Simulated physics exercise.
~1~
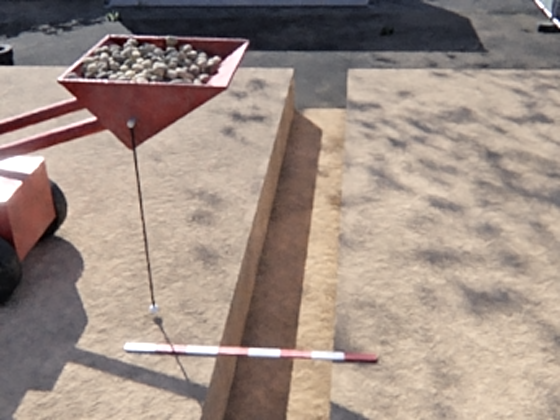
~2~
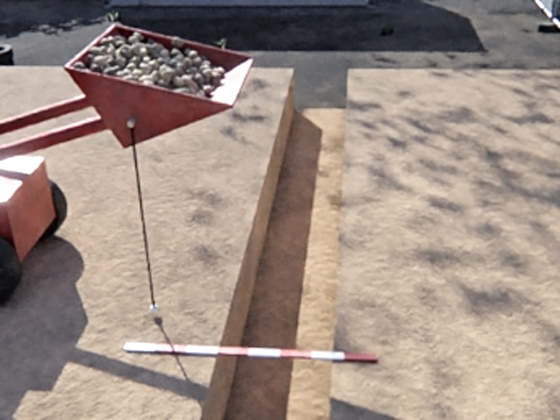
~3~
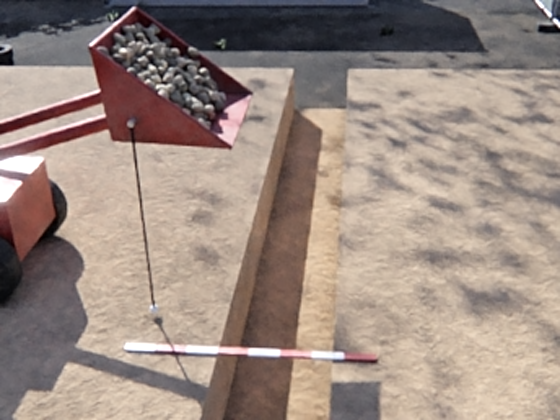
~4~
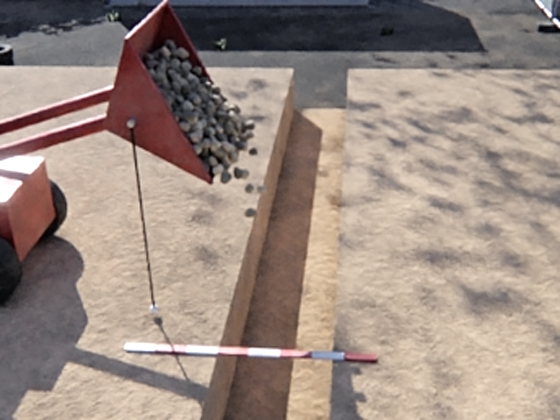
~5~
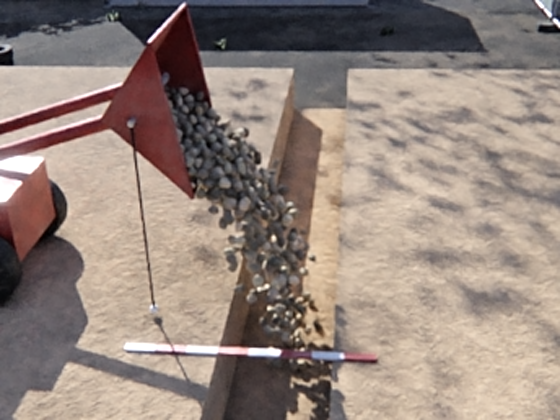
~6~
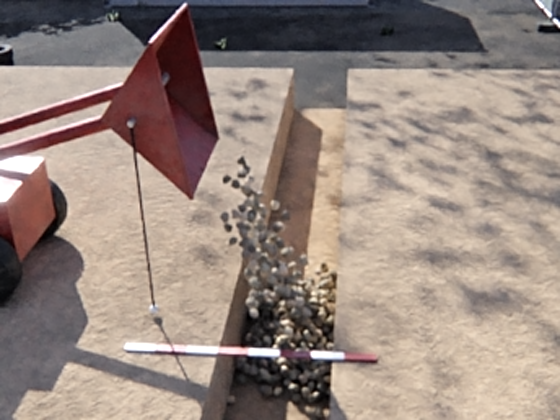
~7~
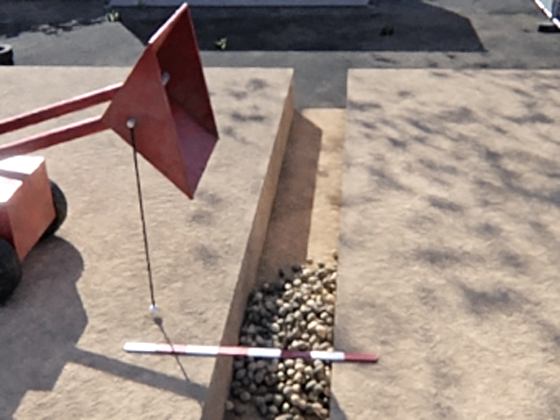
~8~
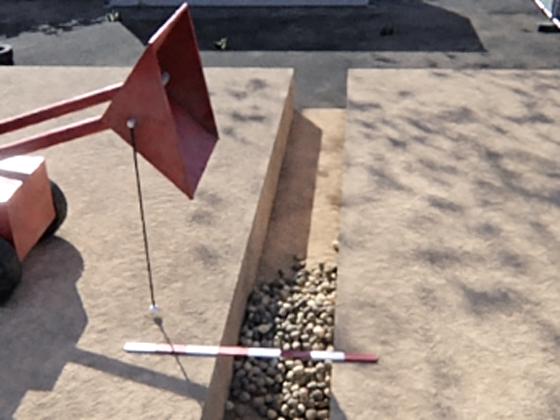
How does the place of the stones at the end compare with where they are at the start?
At the start the stones are heaped in the red bucket at the upper left. At the end they lie lower and further right, at the bottom of the trench.
